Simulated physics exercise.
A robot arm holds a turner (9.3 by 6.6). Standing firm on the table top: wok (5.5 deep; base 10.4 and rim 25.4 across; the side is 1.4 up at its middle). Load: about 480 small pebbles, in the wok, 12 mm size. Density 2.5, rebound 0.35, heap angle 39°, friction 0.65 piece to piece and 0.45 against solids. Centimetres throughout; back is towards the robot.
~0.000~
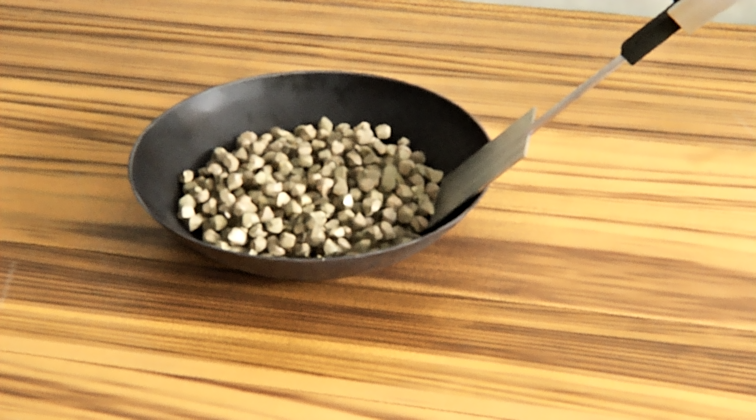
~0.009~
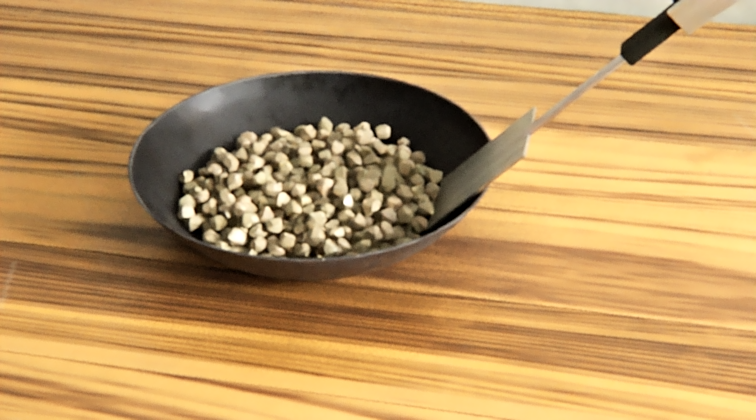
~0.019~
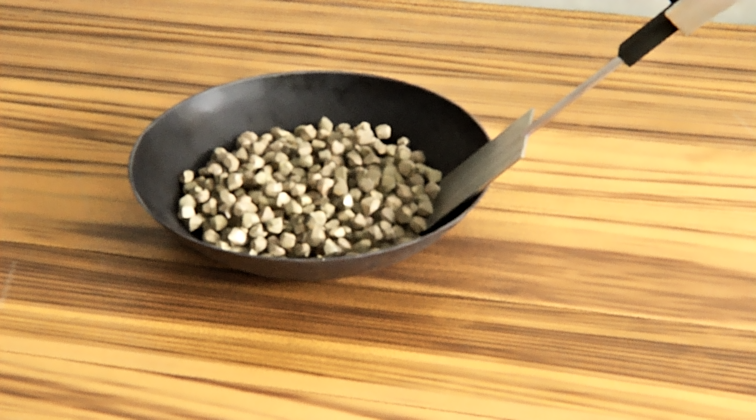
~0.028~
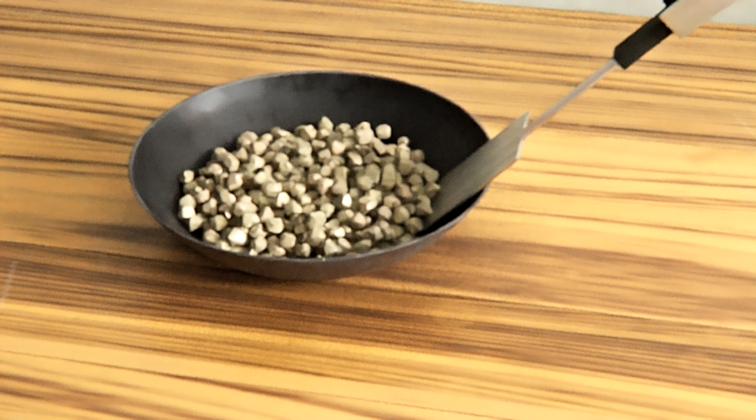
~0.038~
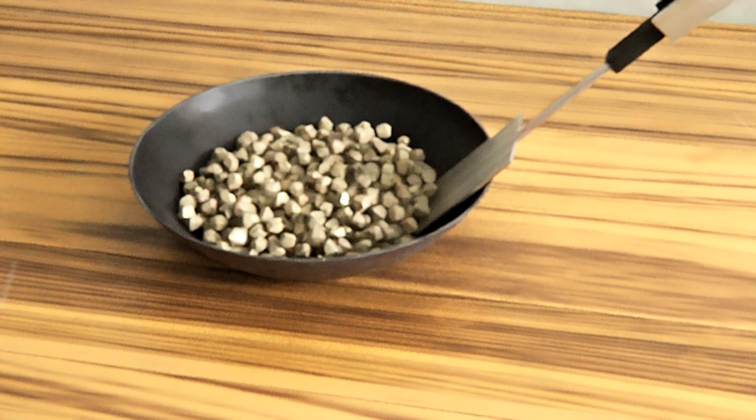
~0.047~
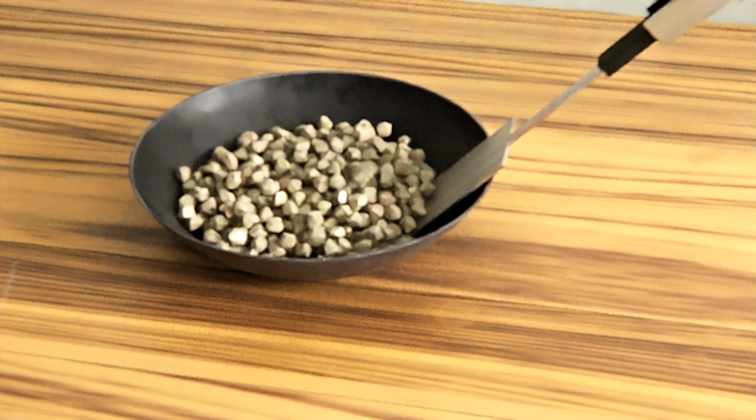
A metal turner resting in a dark wok of small pebbles on a striped wooden table, shifting slightly to the left.
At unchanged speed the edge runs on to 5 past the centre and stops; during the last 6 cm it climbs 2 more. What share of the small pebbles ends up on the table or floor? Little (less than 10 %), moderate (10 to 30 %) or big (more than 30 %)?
Share on the table or floor: Little (less than 10 %).
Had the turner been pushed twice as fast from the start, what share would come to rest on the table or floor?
In that case some 15 per cent.
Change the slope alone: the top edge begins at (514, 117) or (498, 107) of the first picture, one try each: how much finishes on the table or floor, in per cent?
Some 5 and 10 per cent.
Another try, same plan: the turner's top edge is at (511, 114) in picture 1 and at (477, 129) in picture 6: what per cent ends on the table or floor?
About 10 per cent.
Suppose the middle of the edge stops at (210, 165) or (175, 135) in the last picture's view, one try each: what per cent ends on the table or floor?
About 20 and 40 per cent.
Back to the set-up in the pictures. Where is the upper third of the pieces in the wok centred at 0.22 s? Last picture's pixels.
Around (216, 157).
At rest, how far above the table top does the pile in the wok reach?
Roughly 7.0 cm.
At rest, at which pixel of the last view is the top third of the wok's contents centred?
At about (209, 152).
After 0.13 s, sloping 47°, highest piece 6 above the table; 475 in the wok.
After 0.22 s, sloping 47°, highest piece 8 above the table; 470 in the wok, 5 on the blade or in flight.
After 0.46 s, sloping 47°, highest piece 7 above the table; 449 in the wok, 23 on the table or floor, 3 on the blade or in flight.
After 1.51 s, sloping 47°, highest piece 7 above the table; 449 in the wok, 26 on the table or floor.
In the end, 449 in the wok, 26 on the table or floor. That is 5 % on the table or floor.
